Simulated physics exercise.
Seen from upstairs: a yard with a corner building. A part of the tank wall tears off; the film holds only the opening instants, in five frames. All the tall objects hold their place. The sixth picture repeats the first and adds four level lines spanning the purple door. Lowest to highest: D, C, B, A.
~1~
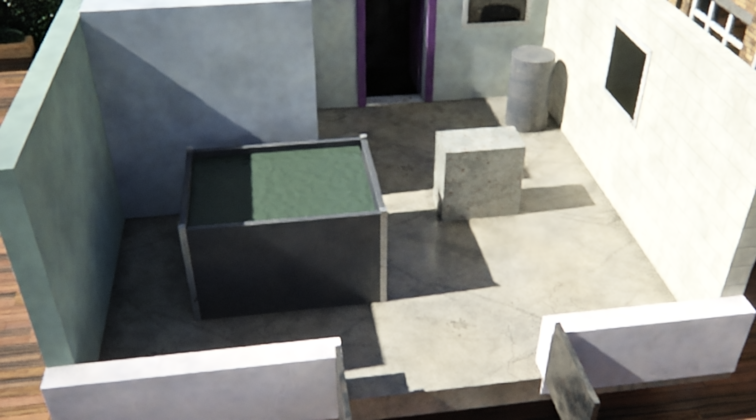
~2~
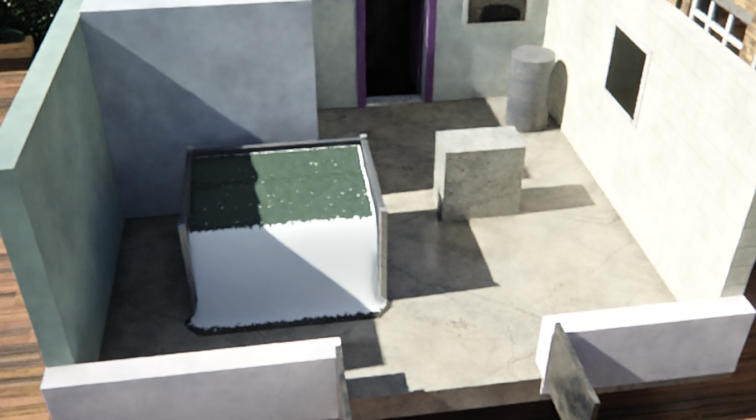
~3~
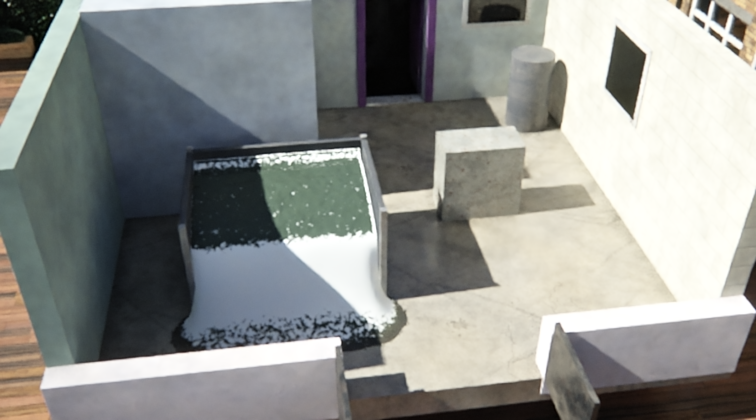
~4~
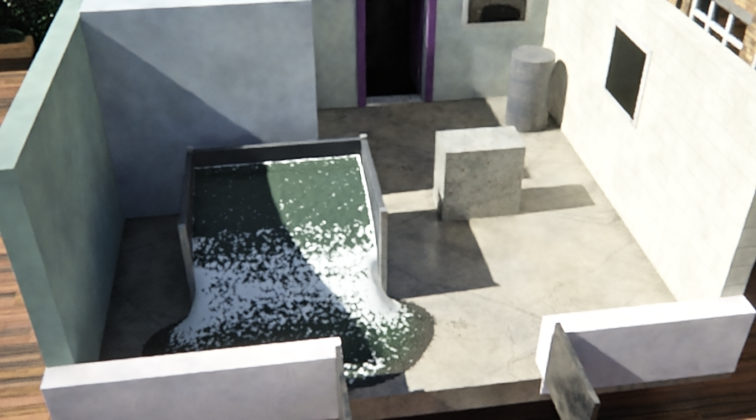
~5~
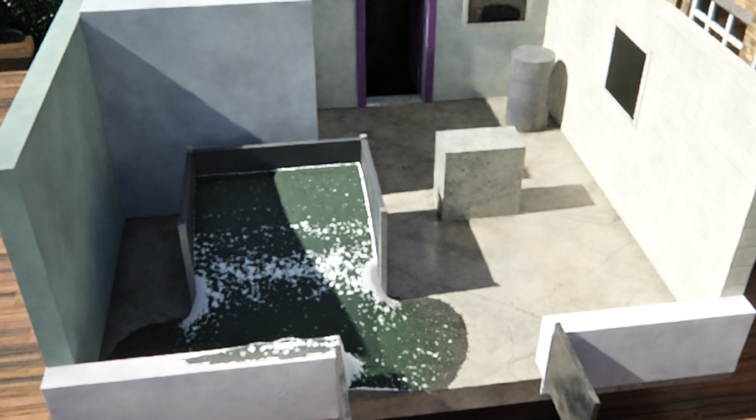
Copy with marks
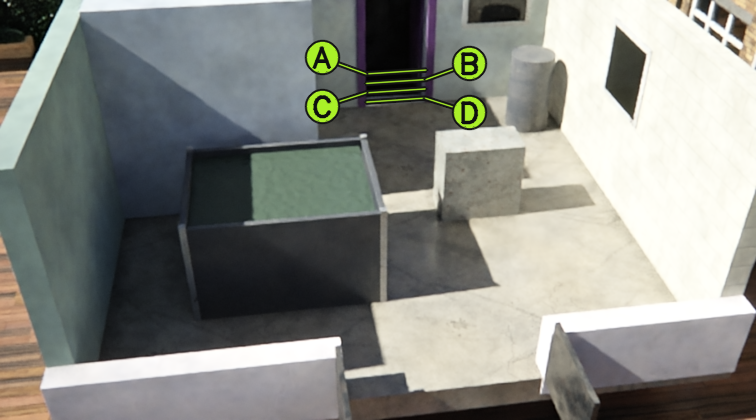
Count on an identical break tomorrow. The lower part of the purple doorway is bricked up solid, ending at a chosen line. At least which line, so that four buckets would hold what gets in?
I would pick height D.
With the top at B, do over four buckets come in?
No, not at all.
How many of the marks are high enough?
All of them.
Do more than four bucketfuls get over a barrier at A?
No.
On the marked copy, A at (396, 71); B at (396, 81); C at (395, 90); D at (395, 100); from the bottom up D, C, B, A.
For height A, nothing gets over.
For height B, nothing gets over.
For height C, nothing gets over.
For height D, nothing gets over.
